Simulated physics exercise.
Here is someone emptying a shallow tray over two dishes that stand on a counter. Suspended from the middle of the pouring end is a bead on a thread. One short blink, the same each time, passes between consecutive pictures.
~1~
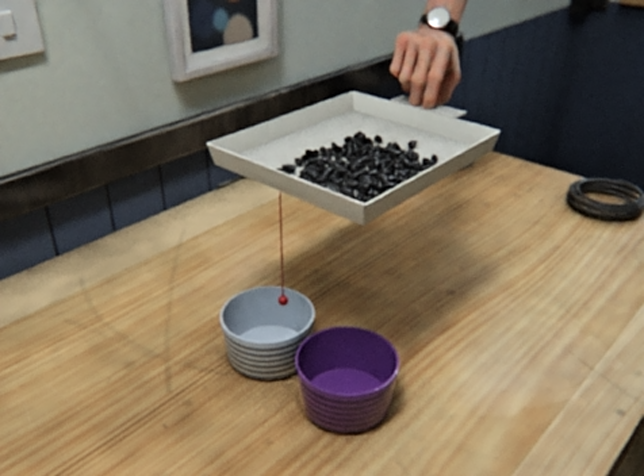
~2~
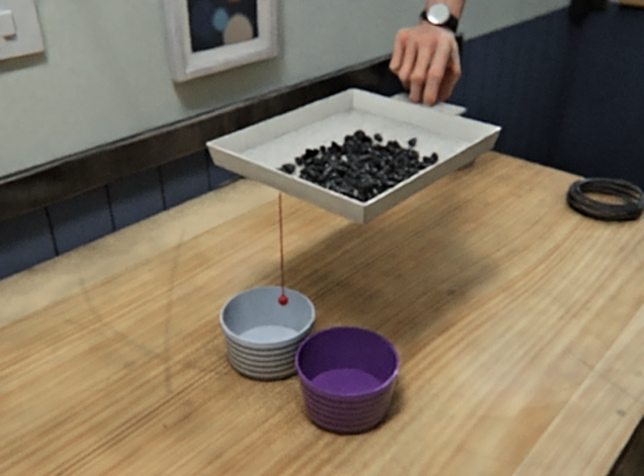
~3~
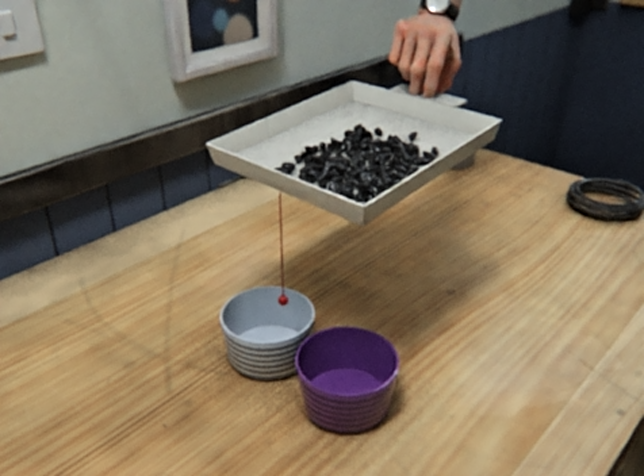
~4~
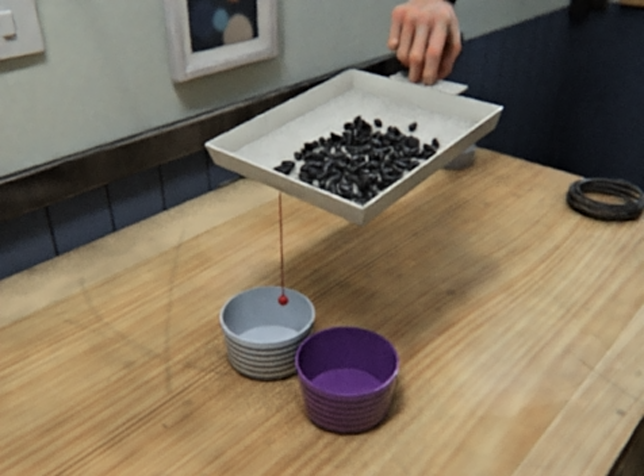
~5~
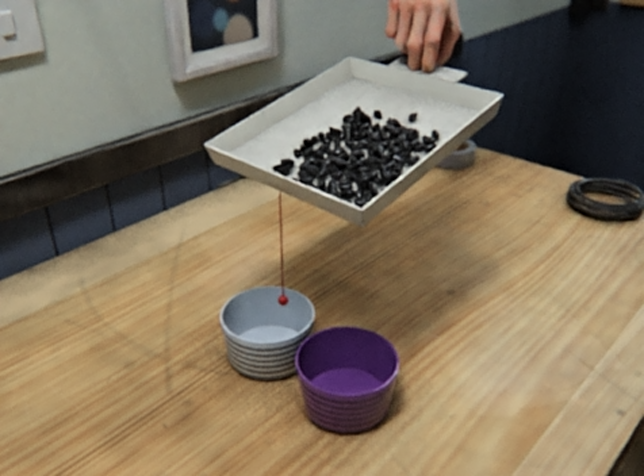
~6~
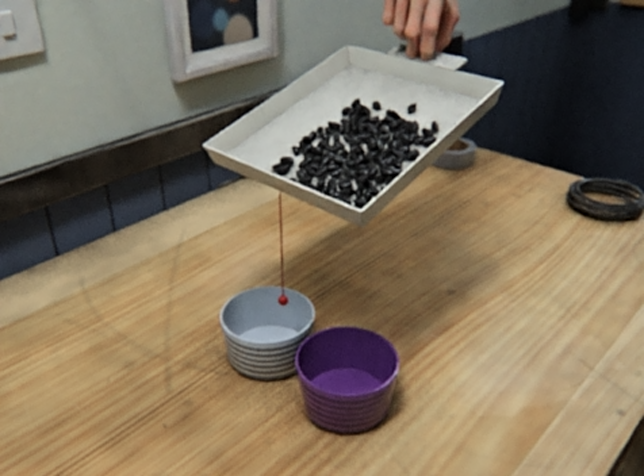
On a wooden counter, a grey dish and a purple dish stand below a shallow white tray of black beans, with a red bead hanging on a thread from its edge. A hand at the far end holds the tray level, then steadily raises that end, tilting the tray toward the viewer.
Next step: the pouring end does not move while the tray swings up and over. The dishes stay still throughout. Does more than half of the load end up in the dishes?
The dishes gather below half.
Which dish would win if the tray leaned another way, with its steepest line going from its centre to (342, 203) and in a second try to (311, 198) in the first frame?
Tilt 1: Right-side dish. Tilt 2: Right-side dish.
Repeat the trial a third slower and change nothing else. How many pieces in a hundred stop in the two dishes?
Near 30 in a hundred.
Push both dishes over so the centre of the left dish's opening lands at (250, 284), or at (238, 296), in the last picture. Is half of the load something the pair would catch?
Held in all, by try: A smaller portion, then a smaller portion.
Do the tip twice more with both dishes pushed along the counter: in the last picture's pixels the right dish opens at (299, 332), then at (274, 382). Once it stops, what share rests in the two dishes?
About 20 and 80 per cent.
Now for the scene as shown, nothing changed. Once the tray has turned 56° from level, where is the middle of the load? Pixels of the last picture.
I'd put the middle close to (327, 158).
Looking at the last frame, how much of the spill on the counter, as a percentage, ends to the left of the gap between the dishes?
Near 90 in a hundred.
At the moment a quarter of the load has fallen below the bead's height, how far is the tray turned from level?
105°, roughly.
Soon after the last picture, tray tipped steeply; all on the tray.
A little later, tray tipped right over; nearly all on the tray; a stray few outside both; a stray few in the air.
Later still, tray tipped past a quarter turn; about a quarter in the right dish; a small part in the left dish; about two thirds outside both.
At rest, tray tipped past a quarter turn; about a quarter in the right dish; a small part in the left dish; about two thirds outside both.
